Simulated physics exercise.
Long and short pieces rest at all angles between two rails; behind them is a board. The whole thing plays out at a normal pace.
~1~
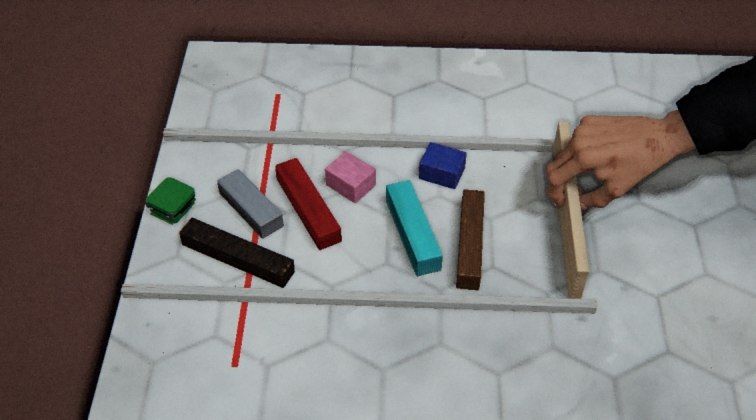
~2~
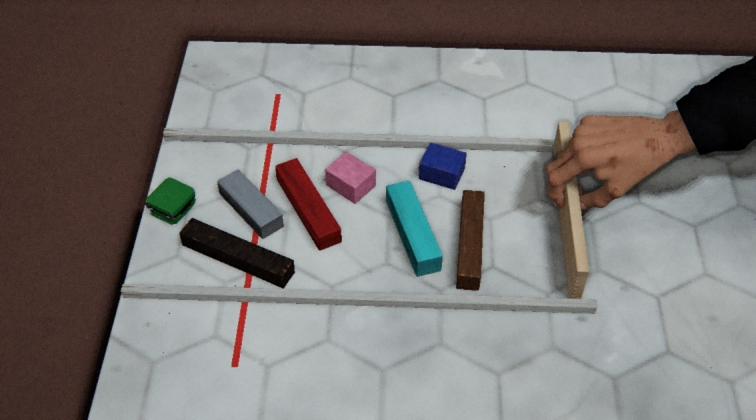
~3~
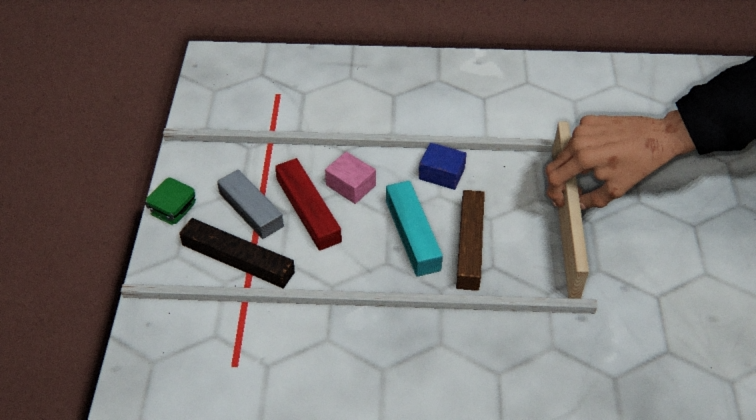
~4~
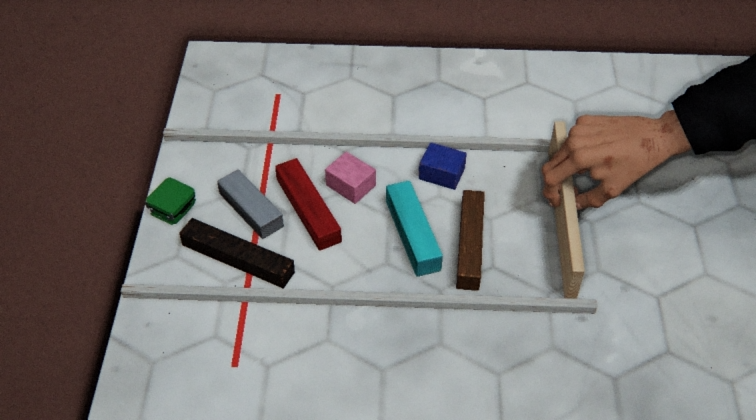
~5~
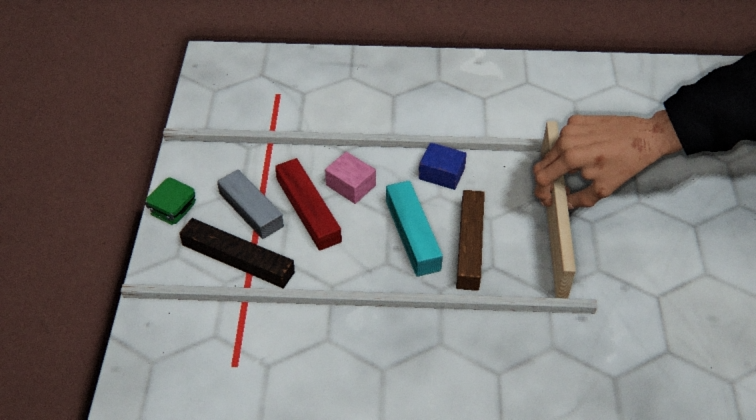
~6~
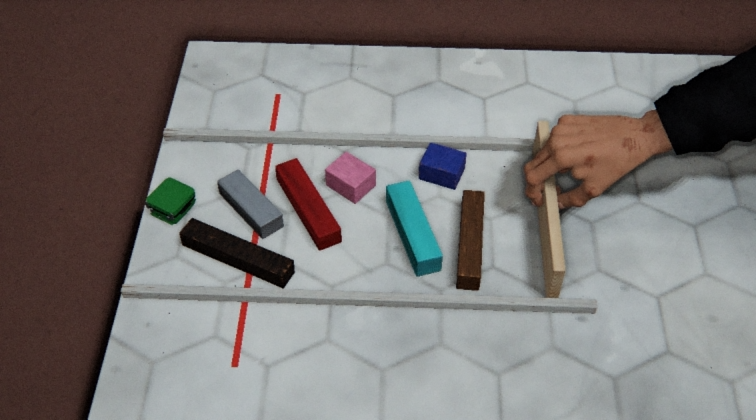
A hand slides a wooden board slightly left between two rails, while the colored blocks stay still.
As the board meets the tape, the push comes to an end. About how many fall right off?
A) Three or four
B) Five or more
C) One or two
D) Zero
C, one or two.
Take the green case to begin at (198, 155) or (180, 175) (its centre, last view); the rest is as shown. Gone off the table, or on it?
First spot: It remains in place; second spot: It comes off.
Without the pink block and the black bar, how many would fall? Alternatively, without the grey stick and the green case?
Try 1: 0; try 2: 0.
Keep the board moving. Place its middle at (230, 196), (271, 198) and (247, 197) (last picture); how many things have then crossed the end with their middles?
In that order 2, 1 and 1.
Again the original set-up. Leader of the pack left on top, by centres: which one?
It's the grey stick that ends up nearest.
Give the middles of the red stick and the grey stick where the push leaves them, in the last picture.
Looks like one lands around (184, 195), and the other around (160, 206).
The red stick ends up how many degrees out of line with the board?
About 20°.
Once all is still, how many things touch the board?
The number is 2.
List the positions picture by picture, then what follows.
In the first picture, green case (172, 202); black bar (237, 252); grey stick (250, 203); board (569, 207); tape (259, 213).
In the second picture, black bar (237, 252); red stick (308, 203).
In the third picture, grey stick (250, 203); board (569, 207).
In the fourth picture, green case (172, 202); turquoise stick (413, 227).
In the fifth picture, black bar (237, 252); blue block (443, 166).
In the sixth picture, green case (172, 202); black bar (237, 252); grey stick (250, 203); board (547, 206); tape (259, 213).
Soon after, none off yet; green case at rest near (172, 202); black bar at rest near (237, 252); grey stick at rest near (250, 203).
In the end, the number that fall off is one or two; gone, green case.
